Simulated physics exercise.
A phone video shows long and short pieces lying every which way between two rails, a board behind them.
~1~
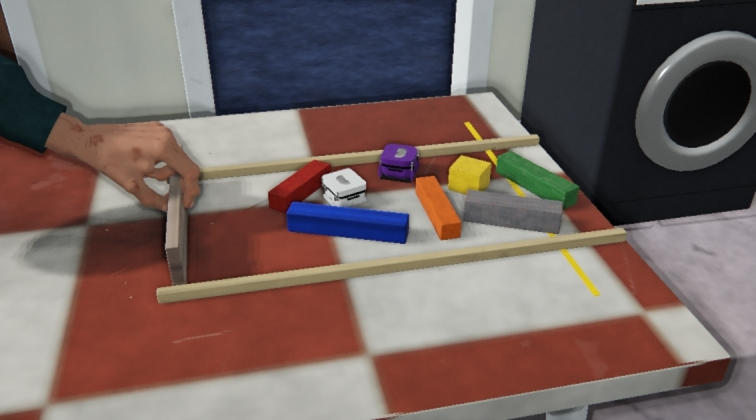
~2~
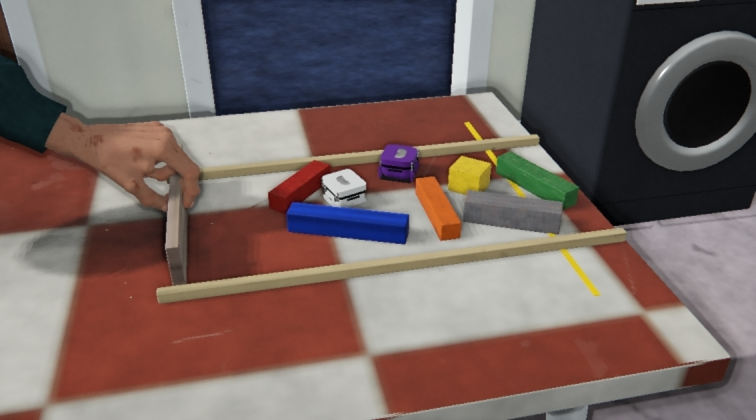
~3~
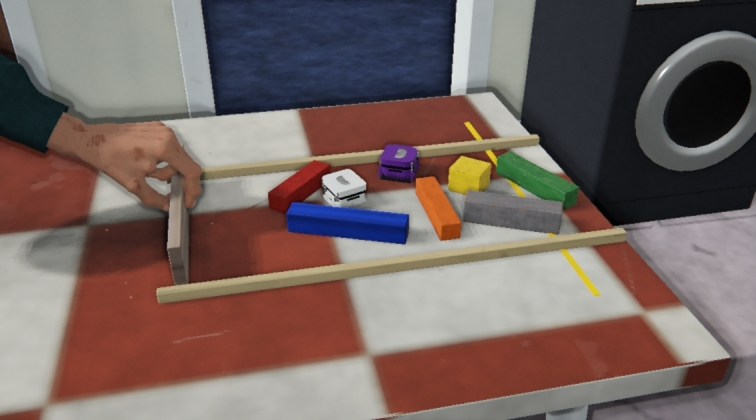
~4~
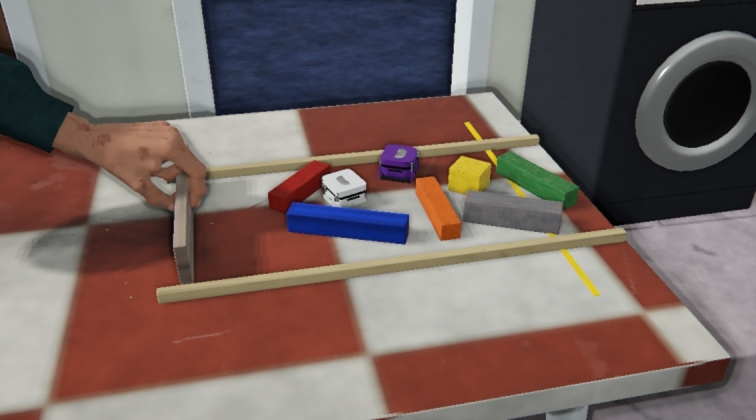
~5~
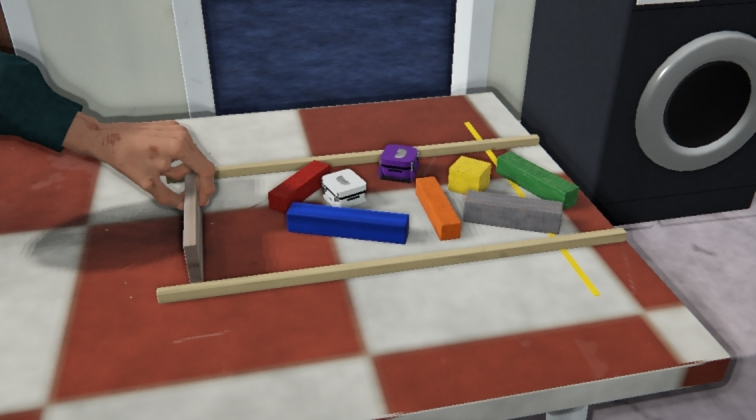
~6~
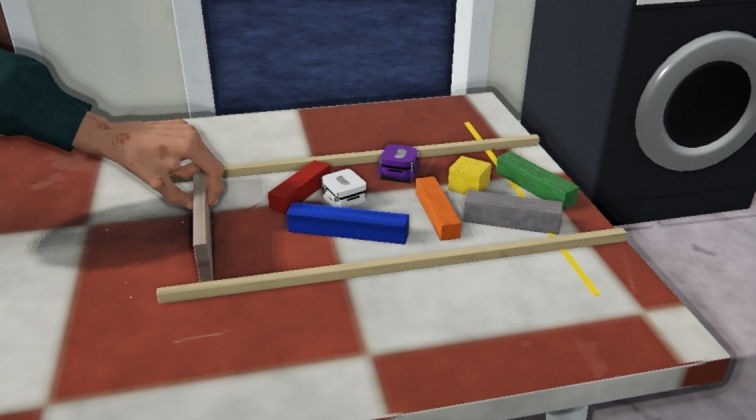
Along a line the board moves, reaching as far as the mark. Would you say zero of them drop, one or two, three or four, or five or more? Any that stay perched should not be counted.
I'd go with three or four.
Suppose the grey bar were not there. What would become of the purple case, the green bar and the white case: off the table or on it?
Final state: Purple case in place, green bar off, white case in place.
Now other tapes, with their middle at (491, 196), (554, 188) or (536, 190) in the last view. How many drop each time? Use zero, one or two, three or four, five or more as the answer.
Counts as listed: One or two / 5 or more / either three or four.
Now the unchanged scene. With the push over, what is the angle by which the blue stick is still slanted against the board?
It is near 30° out of line.
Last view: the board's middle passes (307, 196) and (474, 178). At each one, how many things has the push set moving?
At the first spot the count is 3, and at the second it is 8.
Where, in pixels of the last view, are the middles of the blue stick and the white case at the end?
They come to rest around (570, 200) and (543, 167).
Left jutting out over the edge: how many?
The number is 1.
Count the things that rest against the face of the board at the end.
2.
Early on, none off yet; green bar at rest near (536, 179); grey bar moving near (519, 211); yellow block at rest near (470, 177).
Finally, the number that fall off is three or four; lost, orange bar, yellow block, grey bar and green bar.
